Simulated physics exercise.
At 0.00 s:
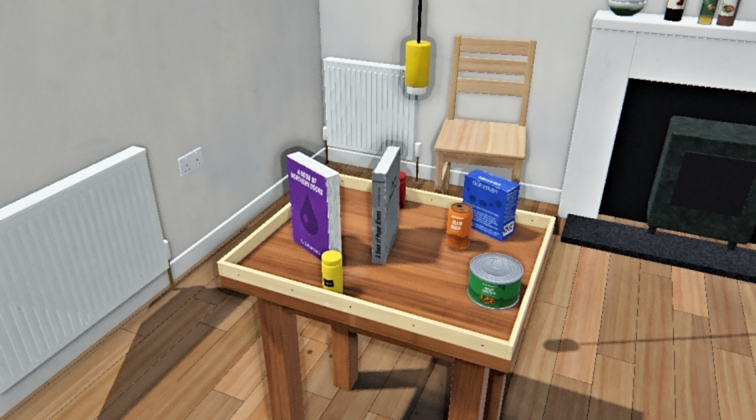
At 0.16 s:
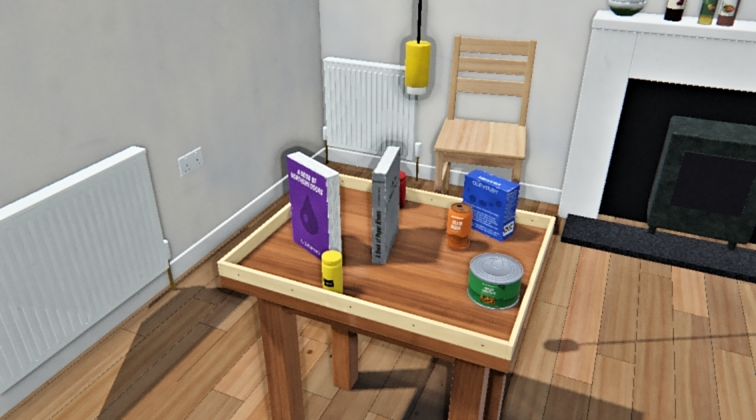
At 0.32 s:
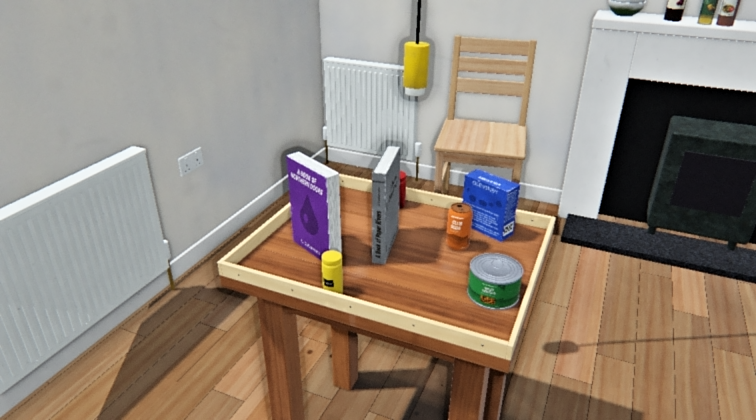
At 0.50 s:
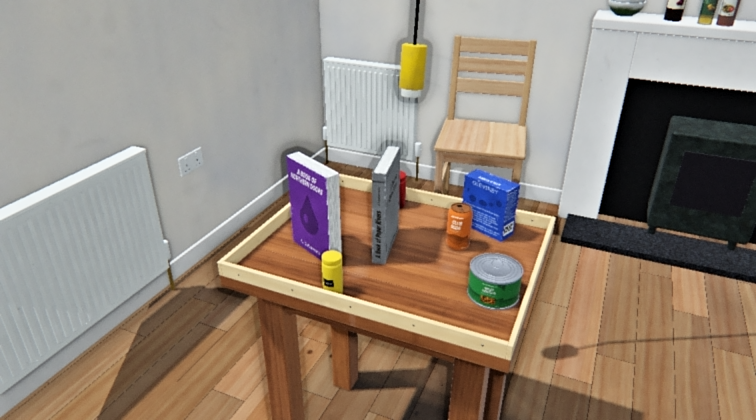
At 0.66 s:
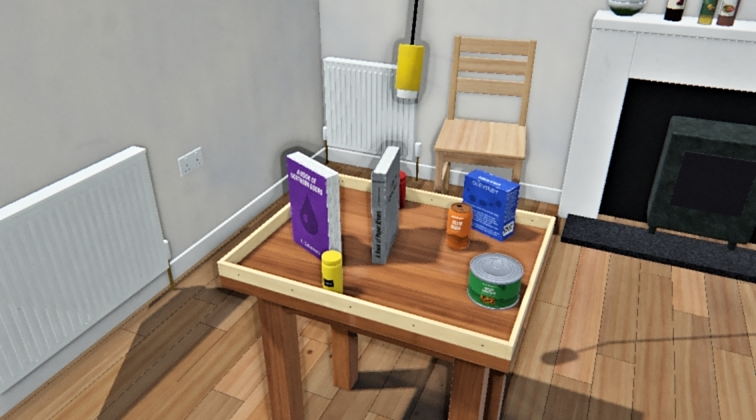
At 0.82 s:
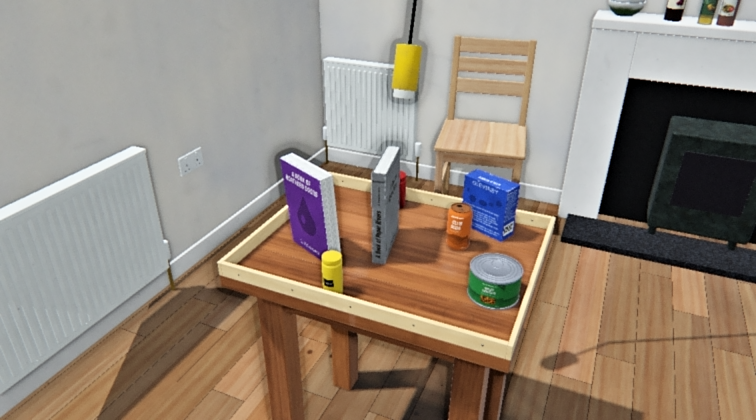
A purple book on a wooden table leans slightly left as the hanging yellow lamp drifts left.
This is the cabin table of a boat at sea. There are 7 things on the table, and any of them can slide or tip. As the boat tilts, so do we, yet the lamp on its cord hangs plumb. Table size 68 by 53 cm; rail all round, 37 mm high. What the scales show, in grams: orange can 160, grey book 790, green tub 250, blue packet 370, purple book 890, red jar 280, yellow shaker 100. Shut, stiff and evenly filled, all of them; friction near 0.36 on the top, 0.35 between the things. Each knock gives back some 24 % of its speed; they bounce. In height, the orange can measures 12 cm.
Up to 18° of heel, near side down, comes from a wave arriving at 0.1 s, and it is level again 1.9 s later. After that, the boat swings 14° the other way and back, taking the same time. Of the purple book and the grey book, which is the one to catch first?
The one to catch first is the former.
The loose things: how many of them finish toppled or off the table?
All told, 1.
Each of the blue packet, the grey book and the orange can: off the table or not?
At the end the blue packet remains on its base, the grey book remains on its base and the orange can remains on its base.
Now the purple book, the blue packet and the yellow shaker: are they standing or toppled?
Here's how it ends: The purple book comes down, the blue packet never goes down, and the yellow shaker never goes down.
After 1.52 s, floor tilted 9°, near side down; purple book now off the table.
After 2.02 s, boat level.
In the end (4.4 s), off the table, purple book; the other 6 under 5 cm from the start. At the end, from the last picture's camera, grey book near (386, 204). Purple book went at 1.02 s; grey book was never lost.
